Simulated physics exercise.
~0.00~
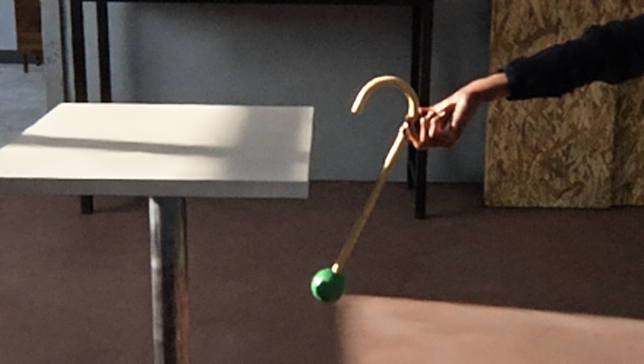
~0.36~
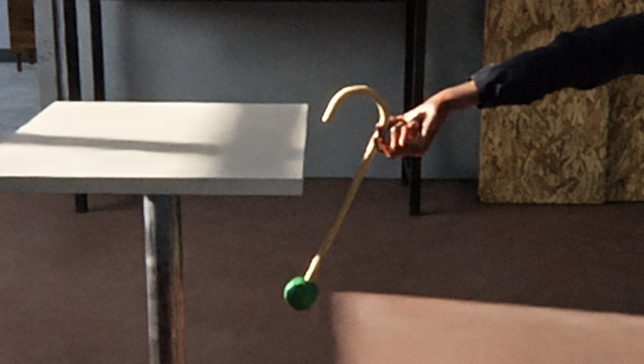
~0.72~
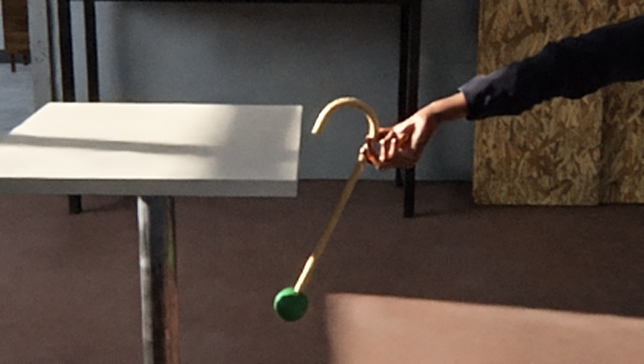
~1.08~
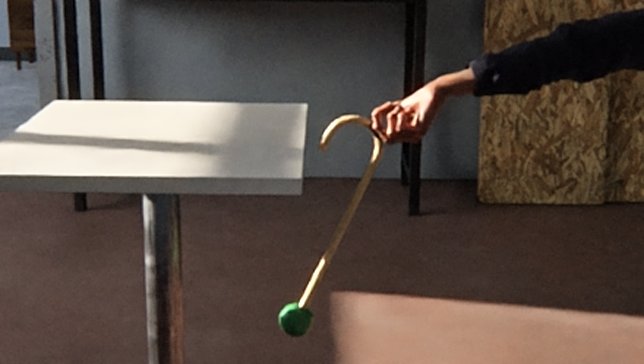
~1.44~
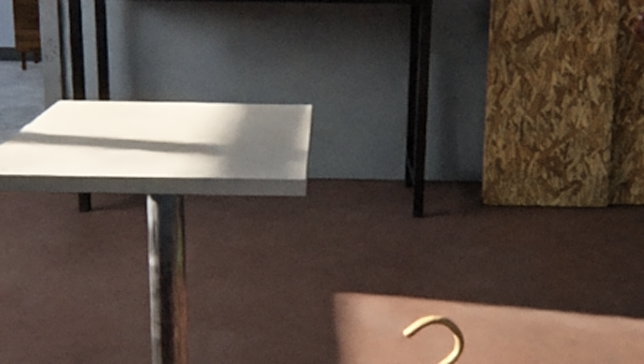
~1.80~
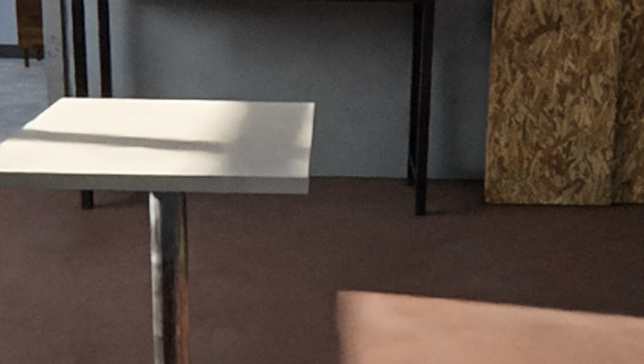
A hooked stick with a green ball drops from a hand beside a table, out of view.
